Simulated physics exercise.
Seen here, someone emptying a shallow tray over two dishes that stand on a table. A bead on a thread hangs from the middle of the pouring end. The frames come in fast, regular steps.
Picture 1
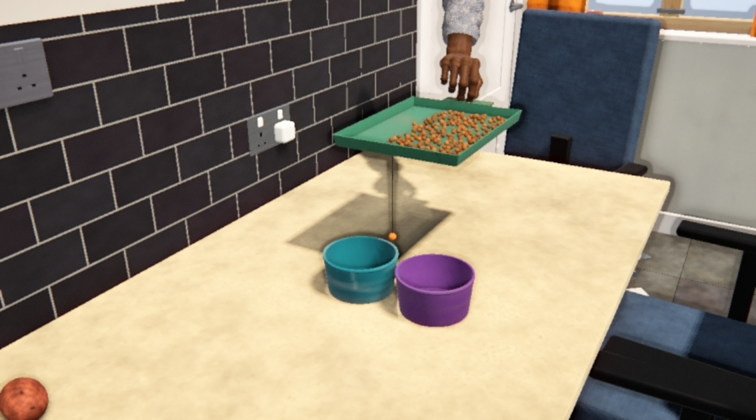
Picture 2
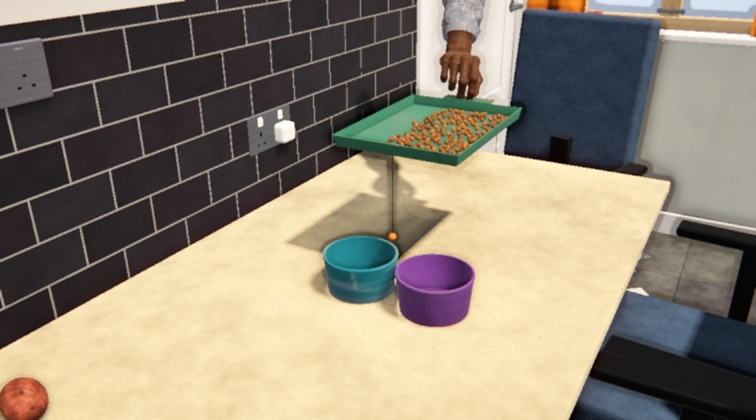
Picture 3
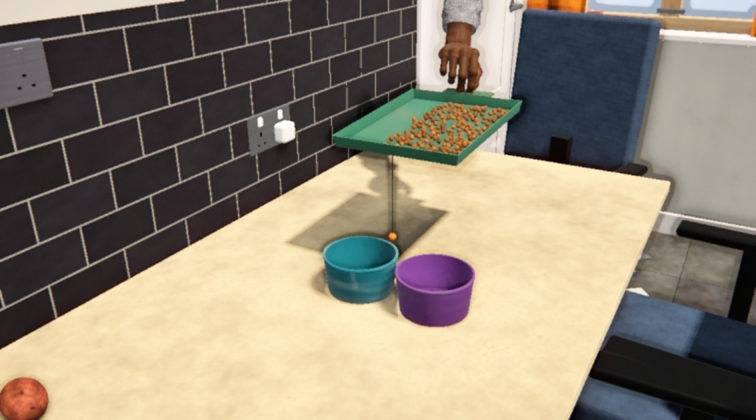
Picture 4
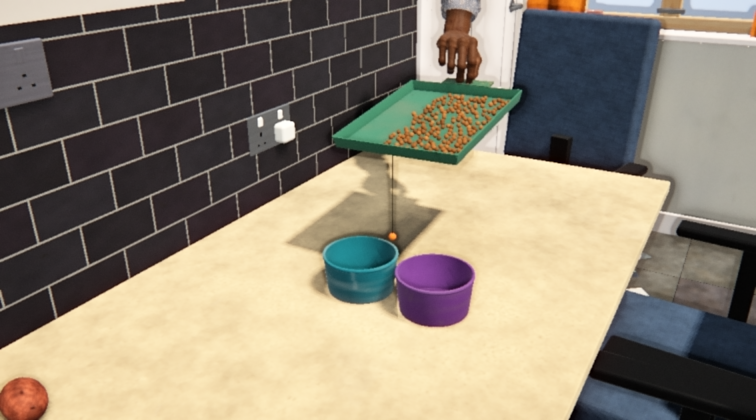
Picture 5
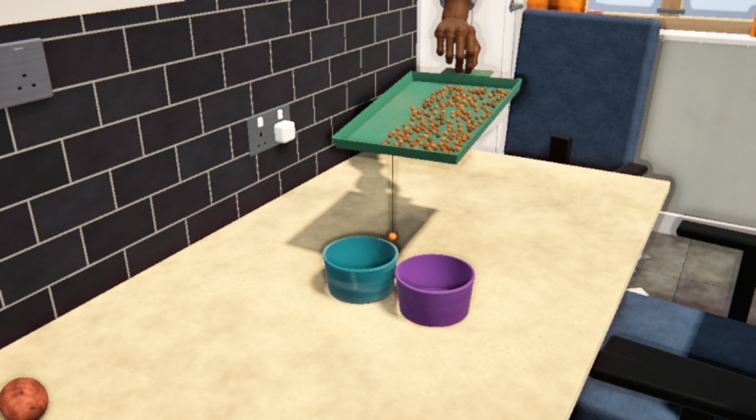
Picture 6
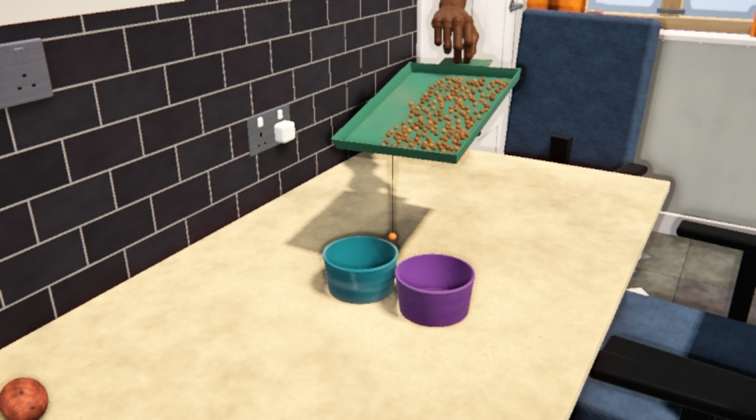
A shallow green tray of small orange-brown balls tilts gradually, its far end rising beneath a dark-skinned hand in a grey sleeve while its near end dips slightly toward the left corner. The fixed view looks down on a pale table beside dark wall tiles, with blue chairs at right. Below stand a teal dish, left, and a purple dish, right, near a still orange bead hanging on a thread.
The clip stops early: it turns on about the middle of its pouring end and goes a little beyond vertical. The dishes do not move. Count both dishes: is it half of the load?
Caught overall: Over half.
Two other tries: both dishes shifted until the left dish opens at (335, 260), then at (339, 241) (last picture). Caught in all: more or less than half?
At the first place the larger part, at the second most of it.
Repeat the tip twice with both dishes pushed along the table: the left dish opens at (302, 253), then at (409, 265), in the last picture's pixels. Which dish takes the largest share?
At the first place the right-hand dish, at the second left.
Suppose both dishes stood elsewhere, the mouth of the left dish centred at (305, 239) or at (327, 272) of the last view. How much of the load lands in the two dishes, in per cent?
First some 70, then 20 per cent.
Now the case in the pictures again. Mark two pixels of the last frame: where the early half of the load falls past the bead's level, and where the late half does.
First near (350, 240), later near (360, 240).
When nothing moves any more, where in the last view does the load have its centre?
Around (355, 285).
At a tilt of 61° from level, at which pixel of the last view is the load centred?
Roughly at (393, 143).
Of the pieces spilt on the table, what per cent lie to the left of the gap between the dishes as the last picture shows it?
Close to 90 per cent.
Soon, tray tipped steeply; nearly all on the tray; a stray few in the right dish; a stray few in the left dish; a stray few outside both; a stray few in the air.
A while on, tray tipped past a quarter turn; about a quarter on the tray; a stray few in the right dish; a small part in the left dish; a small part outside both; about half in the air.
Towards the end, tray tipped past a quarter turn; a small part in the right dish; about half in the left dish; about a third outside both.
Finally, tray tipped past a quarter turn; a small part in the right dish; about half in the left dish; about a third outside both.
